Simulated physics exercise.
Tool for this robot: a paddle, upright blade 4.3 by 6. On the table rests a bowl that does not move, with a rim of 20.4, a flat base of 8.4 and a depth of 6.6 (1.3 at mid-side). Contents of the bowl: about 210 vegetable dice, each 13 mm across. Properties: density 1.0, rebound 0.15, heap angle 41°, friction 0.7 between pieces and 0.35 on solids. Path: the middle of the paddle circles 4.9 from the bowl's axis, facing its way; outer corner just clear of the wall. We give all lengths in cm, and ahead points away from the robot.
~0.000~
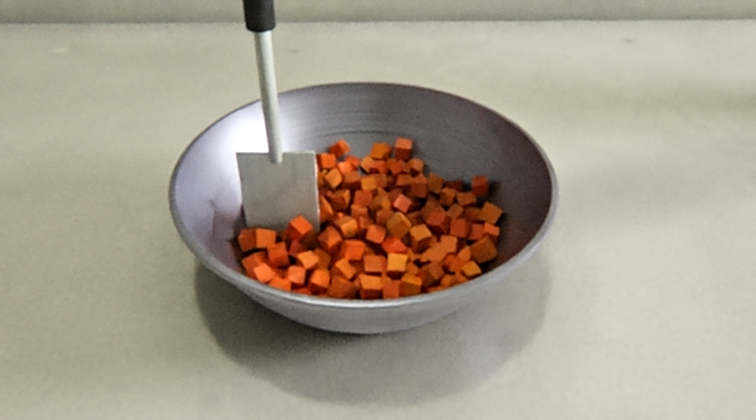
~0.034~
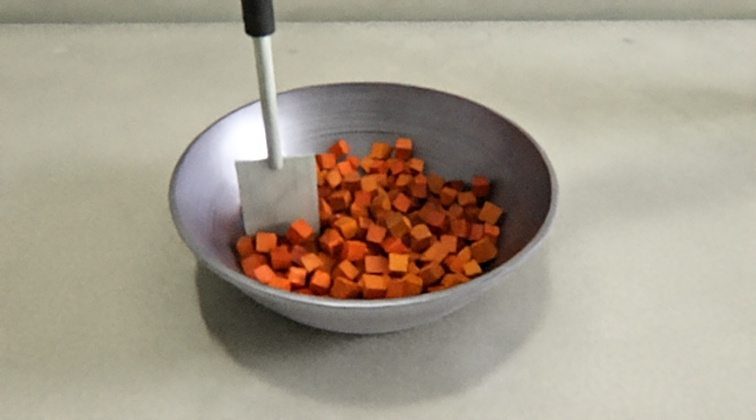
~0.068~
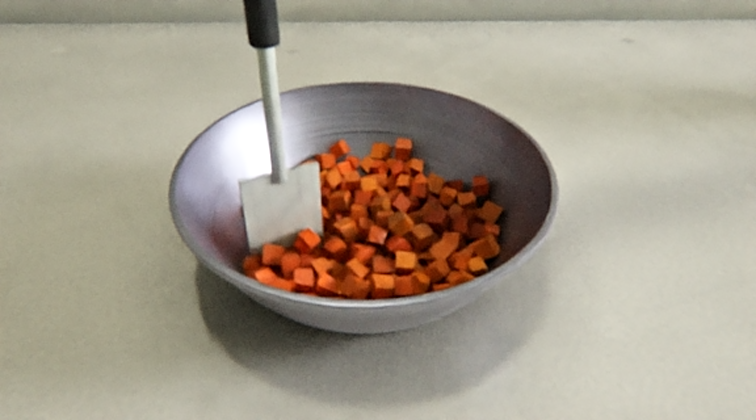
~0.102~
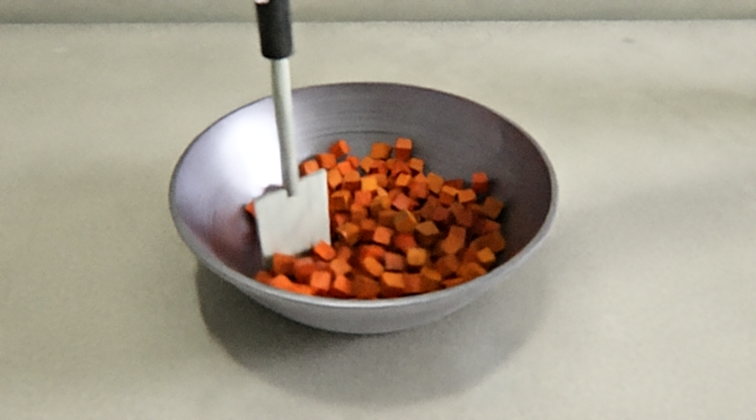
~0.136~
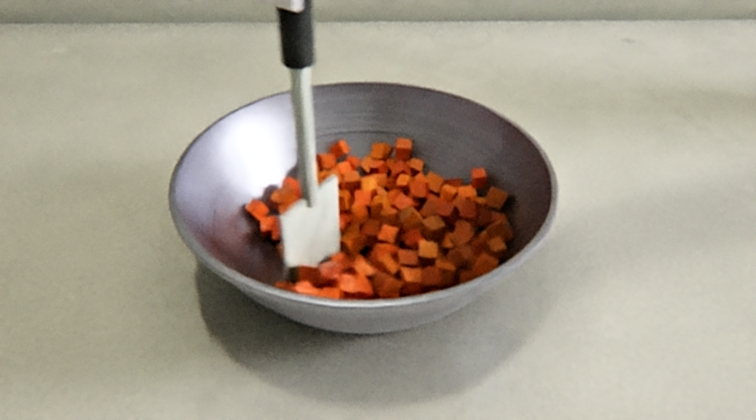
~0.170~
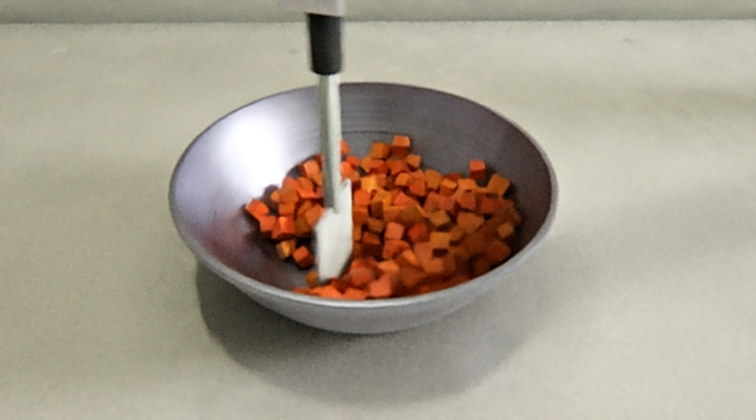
A flat metal paddle sweeps through orange cubes in a gray bowl, turning edge-on while moving right.
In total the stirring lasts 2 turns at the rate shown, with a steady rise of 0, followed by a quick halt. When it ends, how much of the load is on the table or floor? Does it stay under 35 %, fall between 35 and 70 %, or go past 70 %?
It stays under 35 %.
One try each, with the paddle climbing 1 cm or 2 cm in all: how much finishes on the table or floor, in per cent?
It comes to about 15 per cent and about 10 per cent.
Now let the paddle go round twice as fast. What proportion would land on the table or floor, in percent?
40 per cent.
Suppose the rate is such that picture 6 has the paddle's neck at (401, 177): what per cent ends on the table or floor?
It works out to roughly 35 percent.
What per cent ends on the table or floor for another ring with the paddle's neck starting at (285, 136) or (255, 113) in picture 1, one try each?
Roughly 15 % and 25 %.
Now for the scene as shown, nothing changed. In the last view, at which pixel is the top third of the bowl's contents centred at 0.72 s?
Upper-third centre: Approx. (233, 198) px.
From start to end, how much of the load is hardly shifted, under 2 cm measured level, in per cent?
10 %.
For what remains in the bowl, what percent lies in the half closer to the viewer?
Around 75 percent of it.
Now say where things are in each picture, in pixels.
Paddle neck at (272, 128), 0° round; upper third of the load around (379, 225), from x 250 to 490, top at y 150; 209 in the bowl, in the first picture.
Paddle neck at (272, 134), 7° round; upper third of the load around (379, 225), from x 250 to 490, top at y 150, in the second picture.
Paddle neck at (276, 147), 22° round; upper third of the load around (379, 234), from x 255 to 490, top at y 150, in the third picture.
Paddle neck at (288, 160), 38° round; upper third of the load around (380, 236), from x 255 to 490, top at y 150, in the fourth picture.
Paddle neck at (307, 170), 54° round; upper third of the load around (400, 241), from x 255 to 500, top at y 150, in the fifth picture.
Paddle neck at (332, 178), 70° round; upper third of the load around (419, 235), from x 255 to 510, top at y 145; 209 in the bowl, in the sixth picture.
By 0.72 s, 326° round, highest piece 8 above the table; 189 in the bowl, 16 on the table or floor, 4 in flight or on the tool.
By 1.26 s, 223° round, highest piece 8 above the table; 175 in the bowl, 33 on the table or floor, 1 in flight or on the tool.
By 1.74 s, 0° round, highest piece 7 above the table; 170 in the bowl, 39 on the table or floor.
By 2.44 s, 0° round, highest piece 7 above the table; 170 in the bowl, 39 on the table or floor.
Final count, 170 in the bowl, 39 on the table or floor. That is 19 % on the table or floor.
